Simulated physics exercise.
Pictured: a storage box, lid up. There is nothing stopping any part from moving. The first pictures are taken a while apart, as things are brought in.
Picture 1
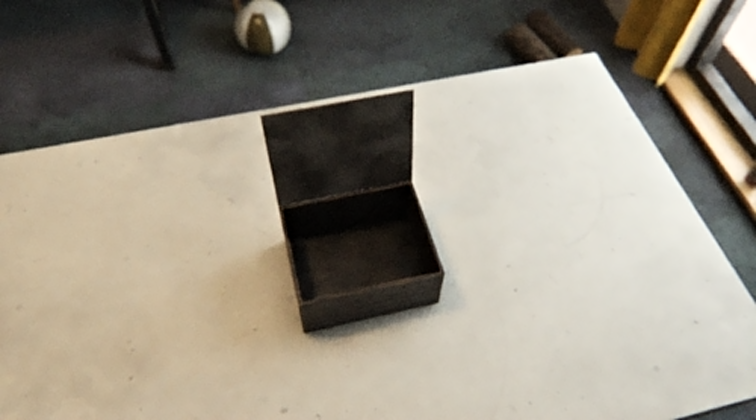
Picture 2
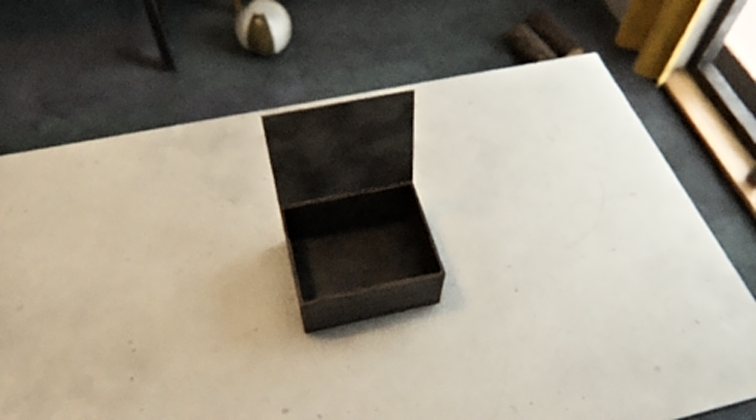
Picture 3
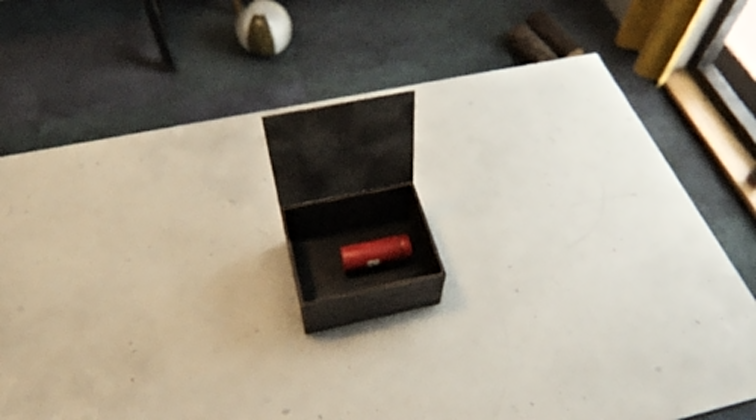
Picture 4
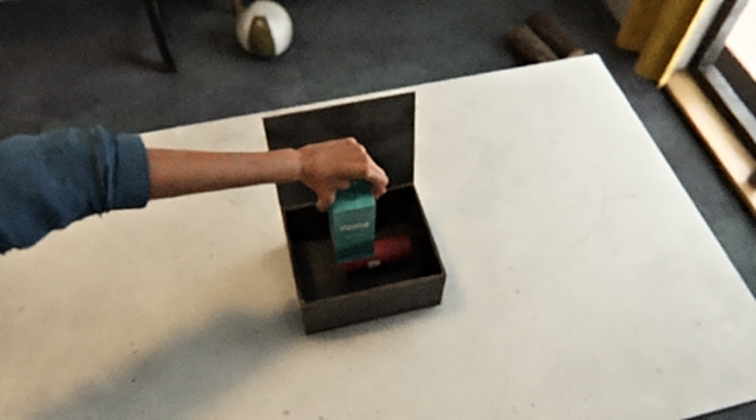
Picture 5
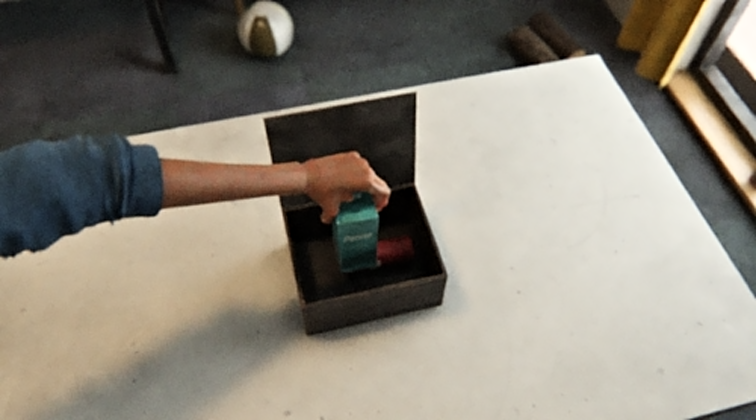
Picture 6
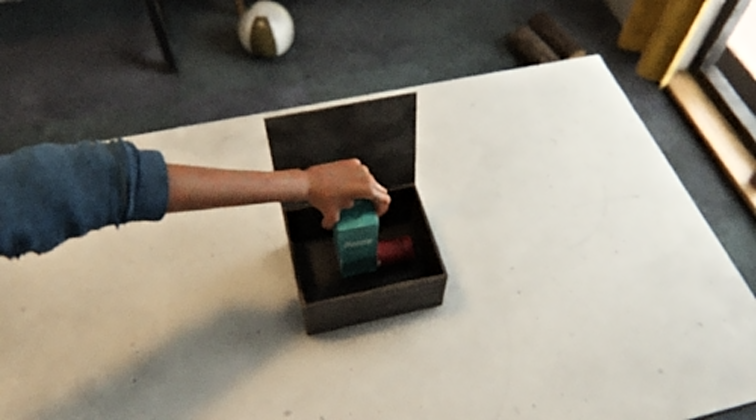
An open dark box with its lid raised stands empty on a pale tabletop, seen from above at an angle by a still camera, with a white ball on the dark floor behind and yellow fabric at upper right. A red cylindrical shaker then appears lying inside the box. A blue-sleeved arm reaches in from the left, holding a turquoise carton, and lowers it slightly inside beside the shaker, still gripping it.
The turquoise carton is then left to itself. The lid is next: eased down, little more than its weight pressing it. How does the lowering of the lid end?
The lid is stopped partway open.
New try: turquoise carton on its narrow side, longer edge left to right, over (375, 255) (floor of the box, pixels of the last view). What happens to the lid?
It seals the box.
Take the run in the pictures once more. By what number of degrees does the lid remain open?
Roughly 20 degrees above the rim.
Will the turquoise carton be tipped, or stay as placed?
It tips.
Then, 0.50 s past the last view, turquoise carton rocked 36° from its first pose near (361, 264); red shaker displaced about its own width.
Then, 1.40 s past the last view, lid 72° above the rim; turquoise carton rocked 37° from its first pose near (361, 264); red shaker displaced about its own width.
Then, 1.80 s past the last view, lid 45° above the rim; turquoise carton rocked 37° from its first pose near (361, 264); red shaker displaced about its own width.
Then, 3.00 s past the last view, lid 22° above the rim; turquoise carton rocked 39° from its first pose near (361, 264); red shaker displaced about its own width.
Finally, lid 22° above the rim; down or leaning hard in the box, turquoise carton; moved from the start, red shaker. Final places as the last picture's camera would see them, turquoise carton near (361, 264).
